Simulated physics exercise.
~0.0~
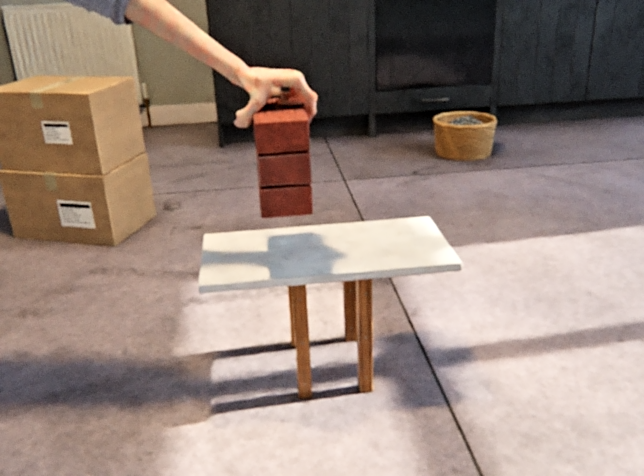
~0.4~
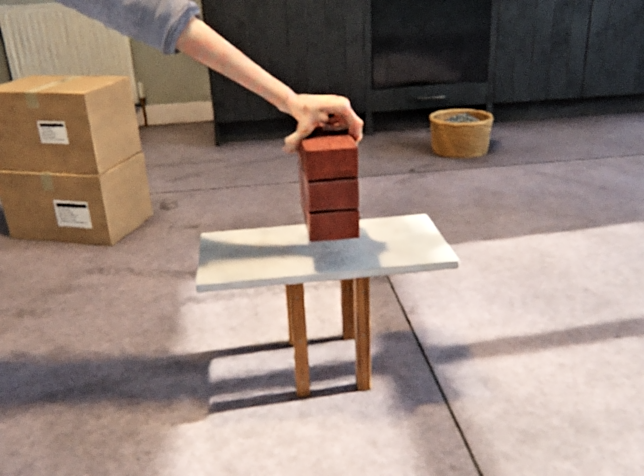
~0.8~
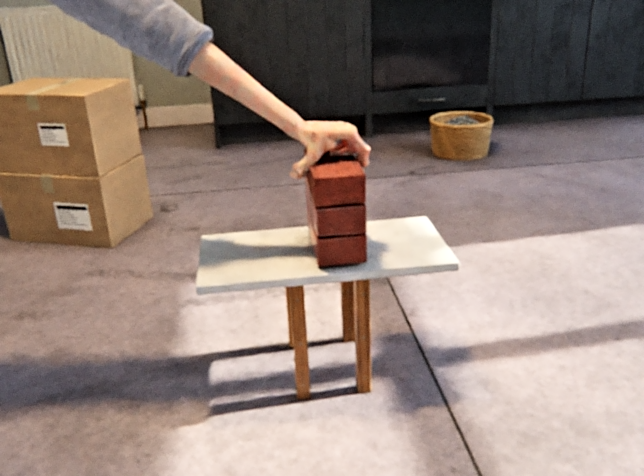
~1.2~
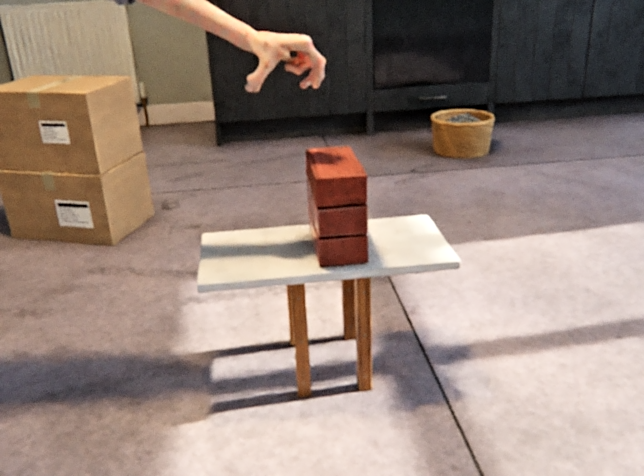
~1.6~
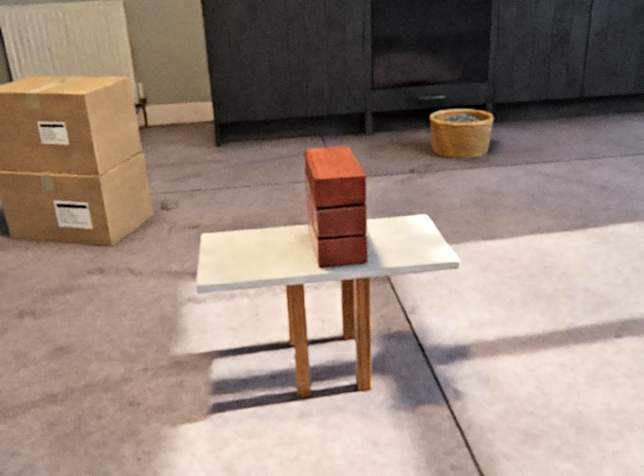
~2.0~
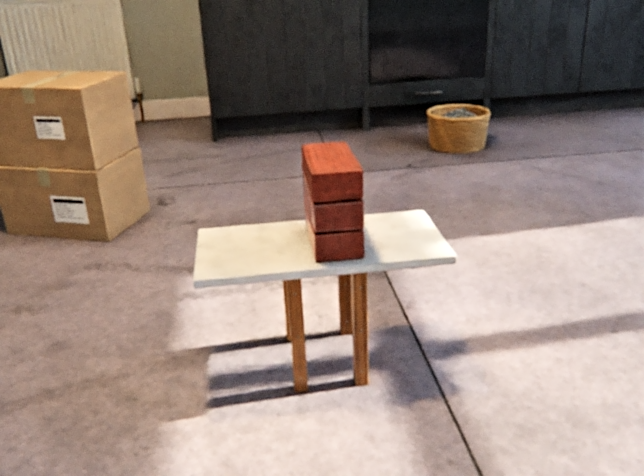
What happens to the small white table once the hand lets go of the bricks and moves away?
The small white table stays flat on its feet, with the stack of red bricks still standing on top of it.
